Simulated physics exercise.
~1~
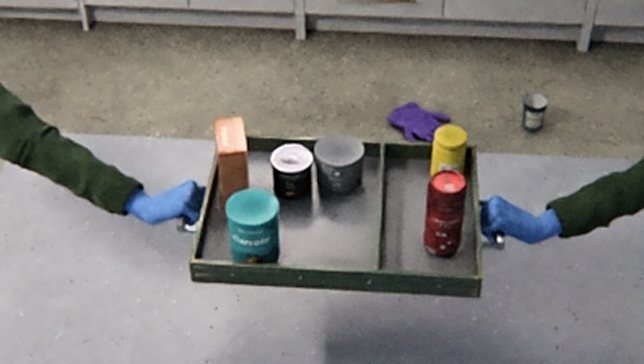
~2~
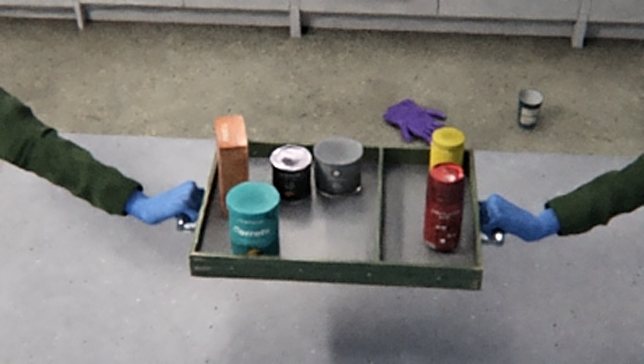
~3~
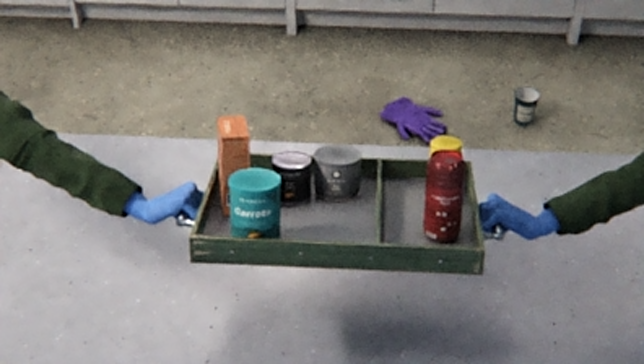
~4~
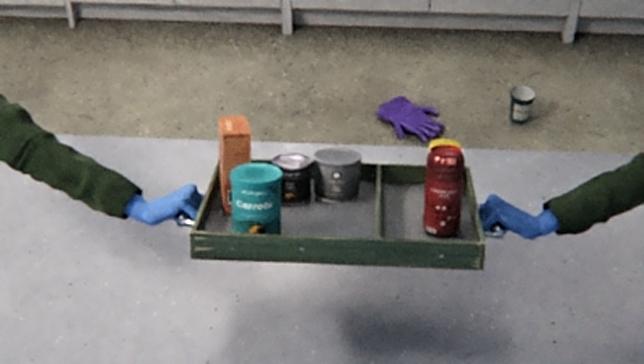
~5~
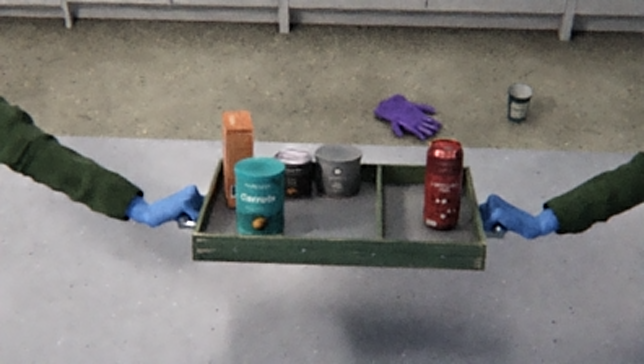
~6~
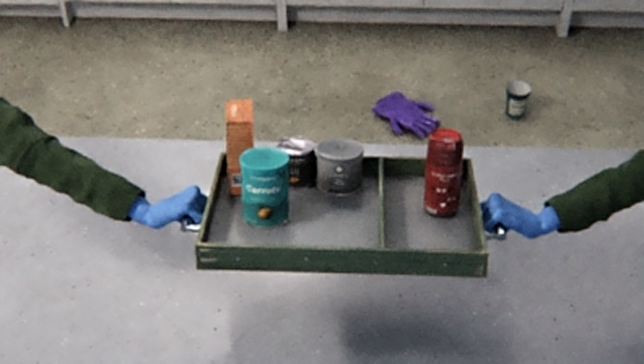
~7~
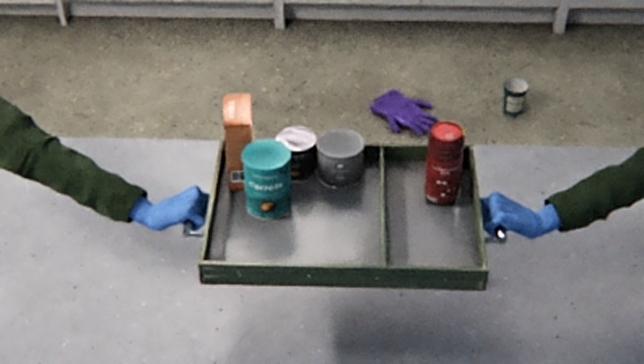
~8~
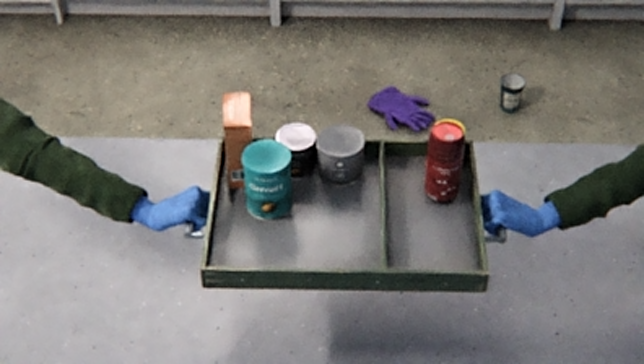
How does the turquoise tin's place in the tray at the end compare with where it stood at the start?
It starts close to the near edge on the left side of the tray. By the end it stands farther back, close in front of the orange packet and black tin, with bare tray floor between it and the near edge.
Tray in blue-gloved hands dipping at its far edge, then levelling, with several containers slid farther back and all still upright.
